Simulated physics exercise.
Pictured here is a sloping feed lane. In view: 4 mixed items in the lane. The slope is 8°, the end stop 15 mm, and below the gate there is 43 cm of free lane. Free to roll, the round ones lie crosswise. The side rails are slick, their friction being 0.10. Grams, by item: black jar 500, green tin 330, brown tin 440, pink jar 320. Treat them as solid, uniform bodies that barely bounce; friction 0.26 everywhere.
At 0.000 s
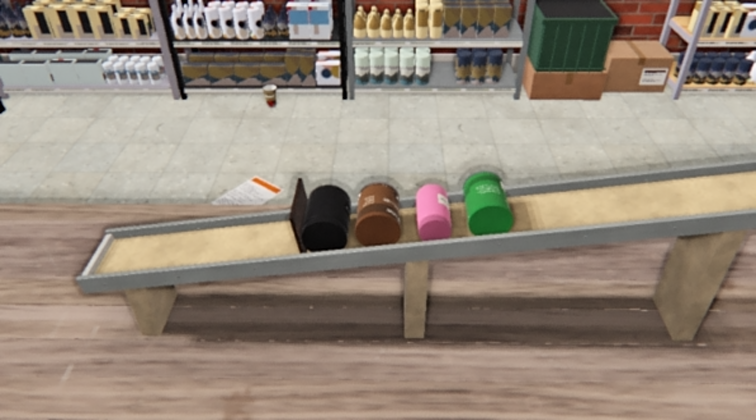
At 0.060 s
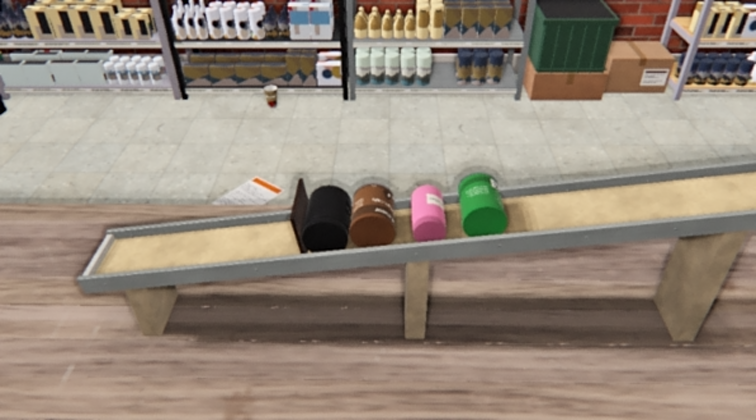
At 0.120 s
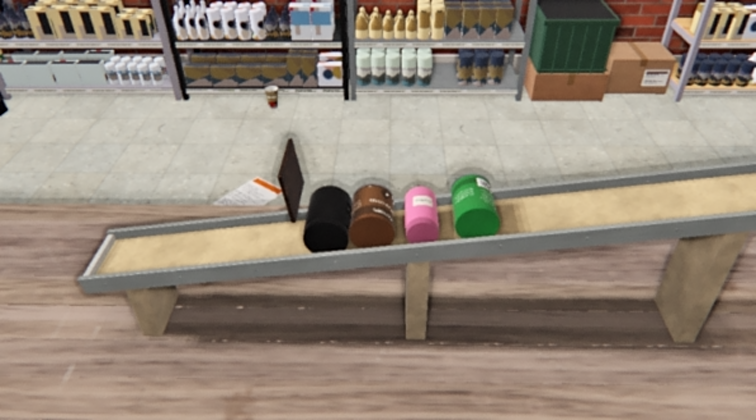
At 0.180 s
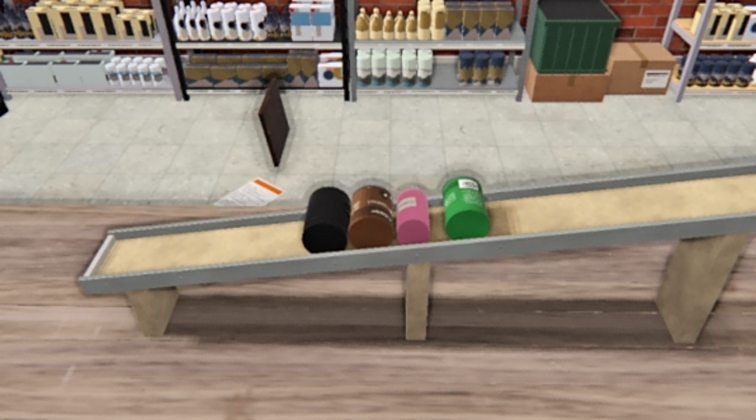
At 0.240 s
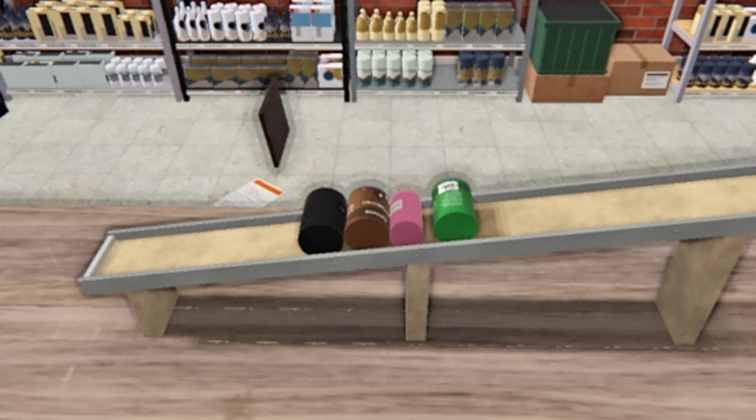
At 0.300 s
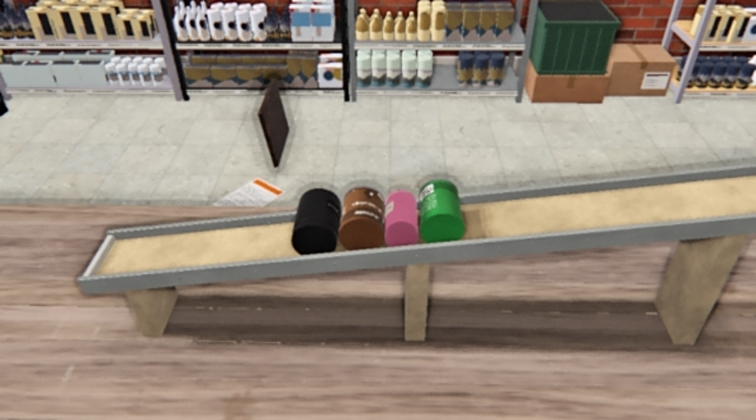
The clip opens on black, brown, pink and green containers lying on a sloping lane, the black one against a dark gate, as the pink and green ones roll left toward the others. The gate lifts clear, and the closely bunched row begins rolling slowly left down the slope.
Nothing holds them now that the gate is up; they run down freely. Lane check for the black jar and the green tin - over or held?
Black jar - over; green tin - held.
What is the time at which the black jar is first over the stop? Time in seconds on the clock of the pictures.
Around 1.2 seconds.
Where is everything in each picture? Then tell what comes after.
Gate shut; black jar (327, 220); green tin (487, 204), in the first picture.
Gate shut; brown tin (373, 216); pink jar (428, 215), in the second picture.
Brown tin (372, 217); pink jar (421, 217), in the third picture.
Leader 43 cm from the stop; green tin (465, 209); brown tin (372, 218), in the fourth picture.
Leader 42 cm from the stop; green tin (454, 211); brown tin (368, 219), in the fifth picture.
Leader 41 cm from the stop; black jar (317, 223); green tin (441, 212), in the sixth picture.
By 0.90 s, leader 13 cm from the stop; black jar near (176, 237); green tin near (304, 226).
By 1.40 s, black jar and brown tin now over the stop; green tin near (138, 242).
When it is over (2.4 s), over the stop, black jar and brown tin; the other 2 in the lane. In the last view, green tin near (140, 243).
